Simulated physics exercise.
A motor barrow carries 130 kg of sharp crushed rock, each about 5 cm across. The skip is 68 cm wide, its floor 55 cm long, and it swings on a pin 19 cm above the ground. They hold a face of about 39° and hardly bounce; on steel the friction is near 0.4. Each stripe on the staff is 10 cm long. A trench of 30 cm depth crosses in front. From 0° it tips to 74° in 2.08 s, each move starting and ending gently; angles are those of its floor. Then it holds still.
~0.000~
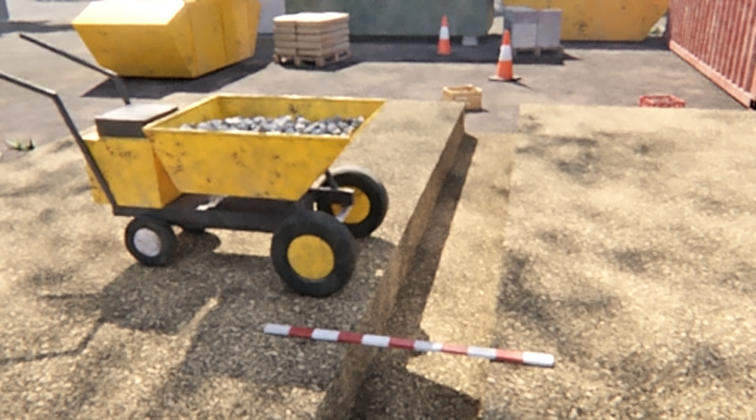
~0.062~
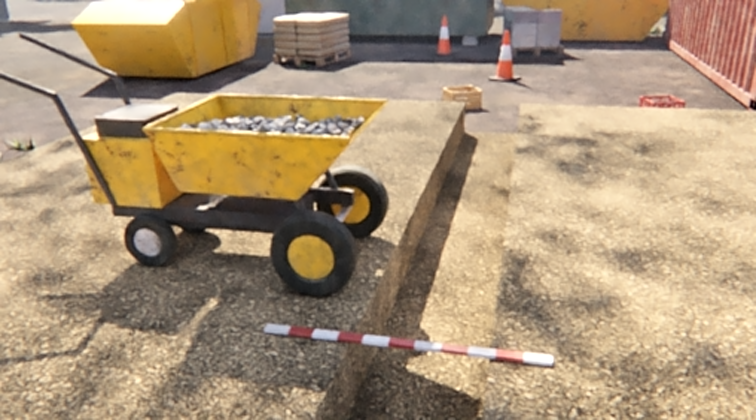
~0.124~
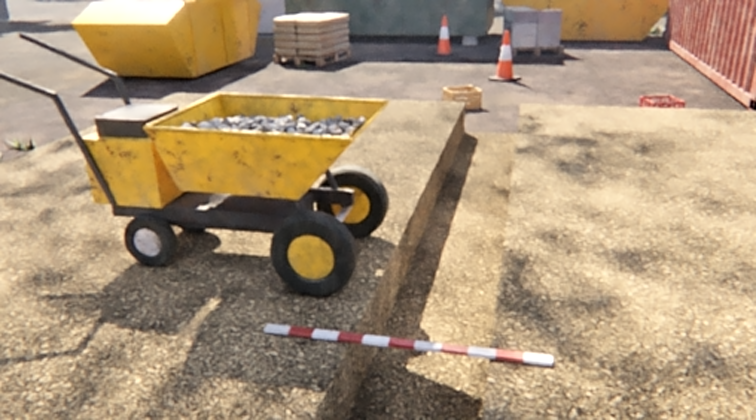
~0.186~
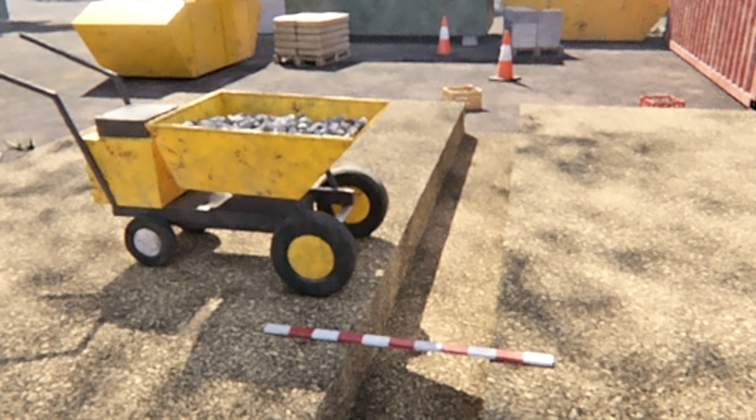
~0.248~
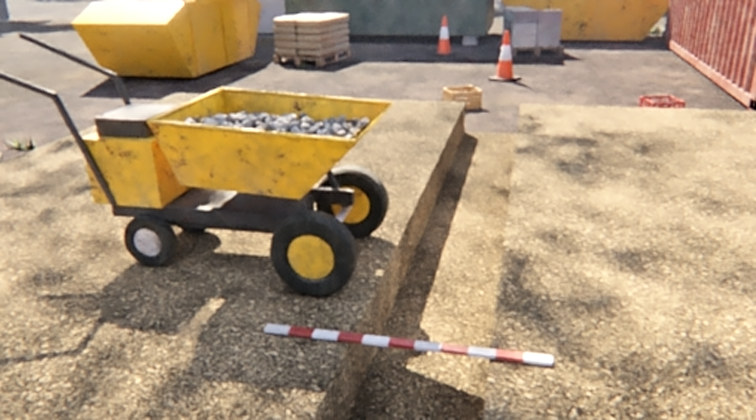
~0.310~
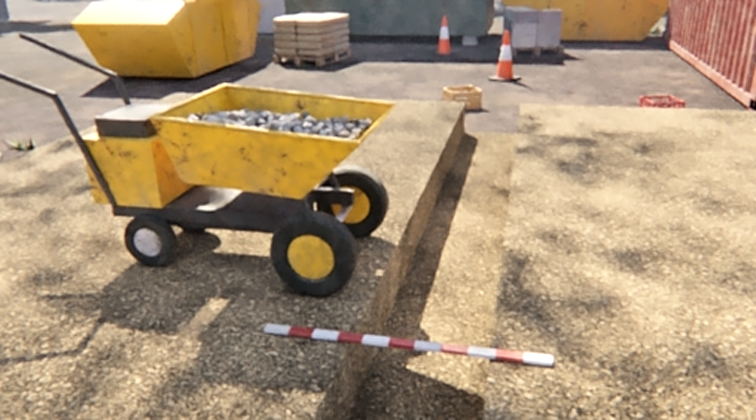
The clip shows a yellow motor barrow loaded with grey crushed rock standing beside a trench, with a red and white staff in front; its skip tilts slightly forward to the right, while the wheels stay still.
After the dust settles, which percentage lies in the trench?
Roughly 81 per cent ends in the trench.
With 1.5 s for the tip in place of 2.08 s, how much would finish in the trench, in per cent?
Then about 80 per cent.
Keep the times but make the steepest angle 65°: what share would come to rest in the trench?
Then about 70 per cent.
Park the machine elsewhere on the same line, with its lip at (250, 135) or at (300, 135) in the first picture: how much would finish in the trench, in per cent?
About 95 and 100 per cent.
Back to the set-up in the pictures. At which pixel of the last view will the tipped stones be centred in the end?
Near (474, 314).
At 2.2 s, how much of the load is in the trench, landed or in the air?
About 40 per cent by then.
After 1.6 s the floor is at 62°; 100 % in the skip; the foremost stones are at (447, 236).
After 2.2 s the floor is at 74°; 46 % in the skip, 41 % in the trench, 13 % past the trench; the foremost stones are at (563, 285).
After 2.5 s the floor is at 74°; 17 % in the skip, 64 % in the trench, 19 % past the trench; the foremost stones are at (609, 282).
After 4.5 s the floor is at 74°; 0 % in the skip, 81 % in the trench, 19 % past the trench; the foremost stones are at (614, 285).
